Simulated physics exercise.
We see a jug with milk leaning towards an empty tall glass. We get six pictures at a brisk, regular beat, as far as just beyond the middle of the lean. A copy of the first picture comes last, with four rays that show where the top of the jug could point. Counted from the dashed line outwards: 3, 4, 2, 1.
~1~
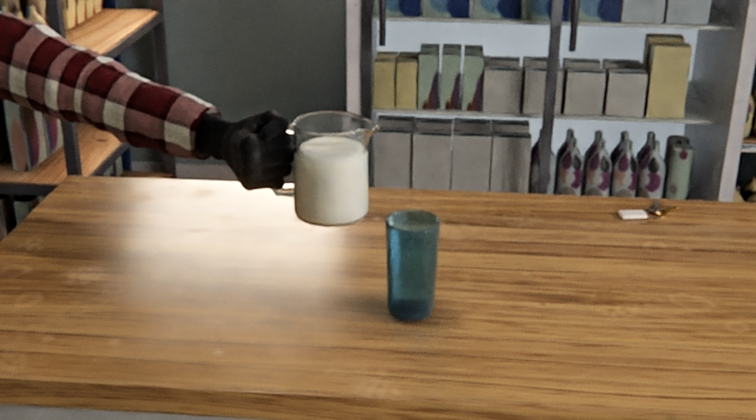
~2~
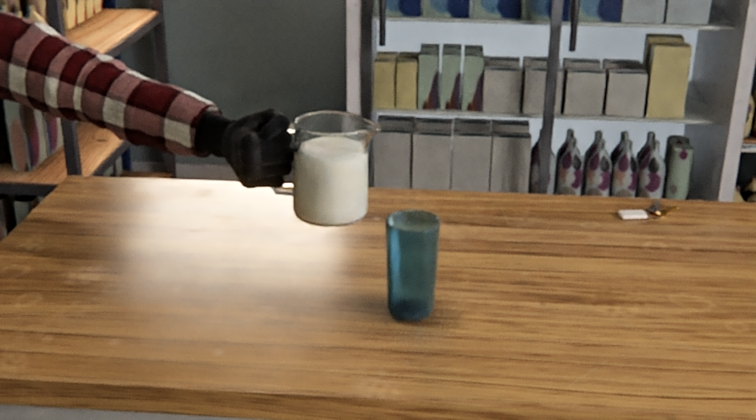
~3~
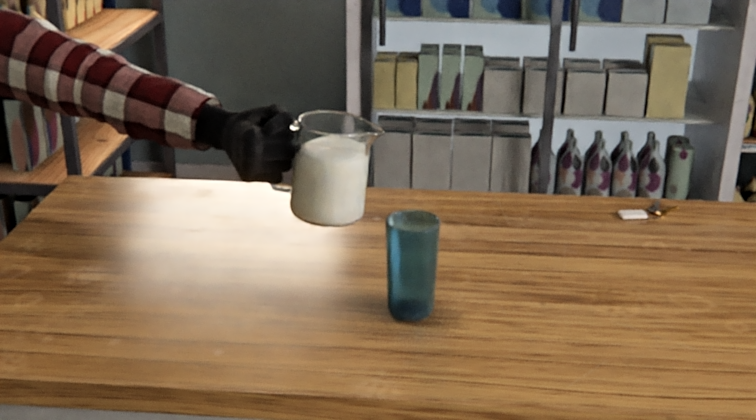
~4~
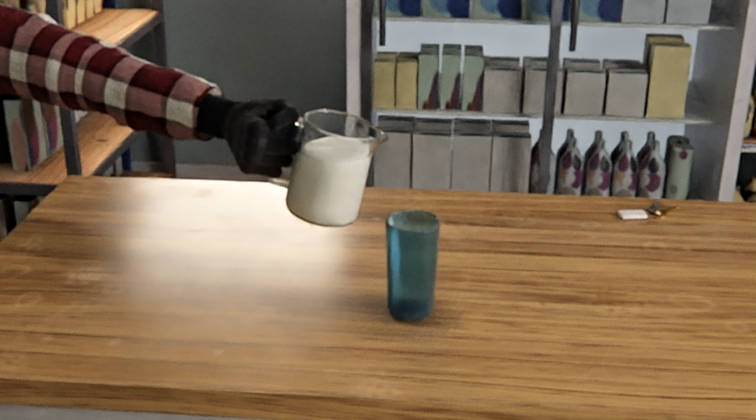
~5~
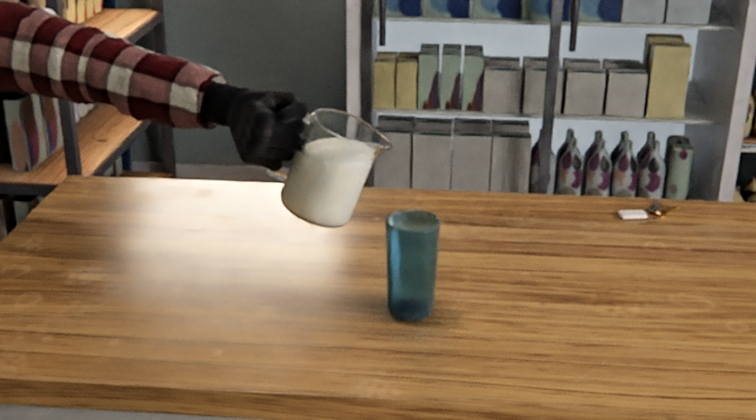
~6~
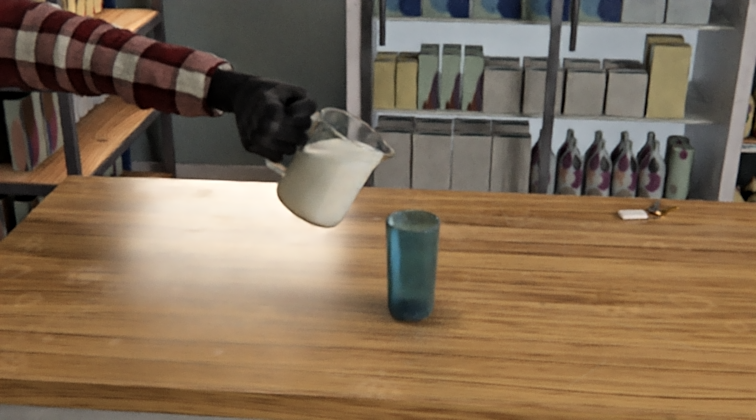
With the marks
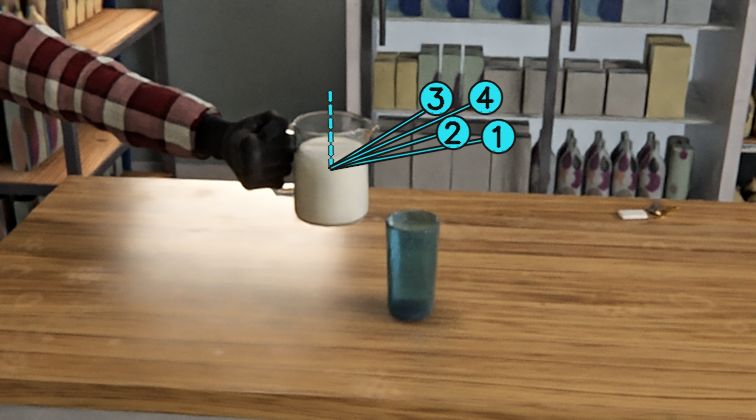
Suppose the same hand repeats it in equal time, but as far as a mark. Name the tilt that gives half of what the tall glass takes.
4.
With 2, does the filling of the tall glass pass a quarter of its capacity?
Yes, clearly.
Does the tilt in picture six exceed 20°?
Yes, it does.
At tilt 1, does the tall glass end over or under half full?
Over.
In cyan, 1 at (482, 140); 2 at (436, 135); 3 at (424, 111); 4 at (470, 105).
If 1 is chosen, the tall glass ends with about 86 % of what it can hold.
If 2 is chosen, the tall glass ends with about 69 % of what it can hold.
If 3 is chosen, the tall glass ends with about 30 % of what it can hold.
If 4 is chosen, the tall glass ends with about 48 % of what it can hold.
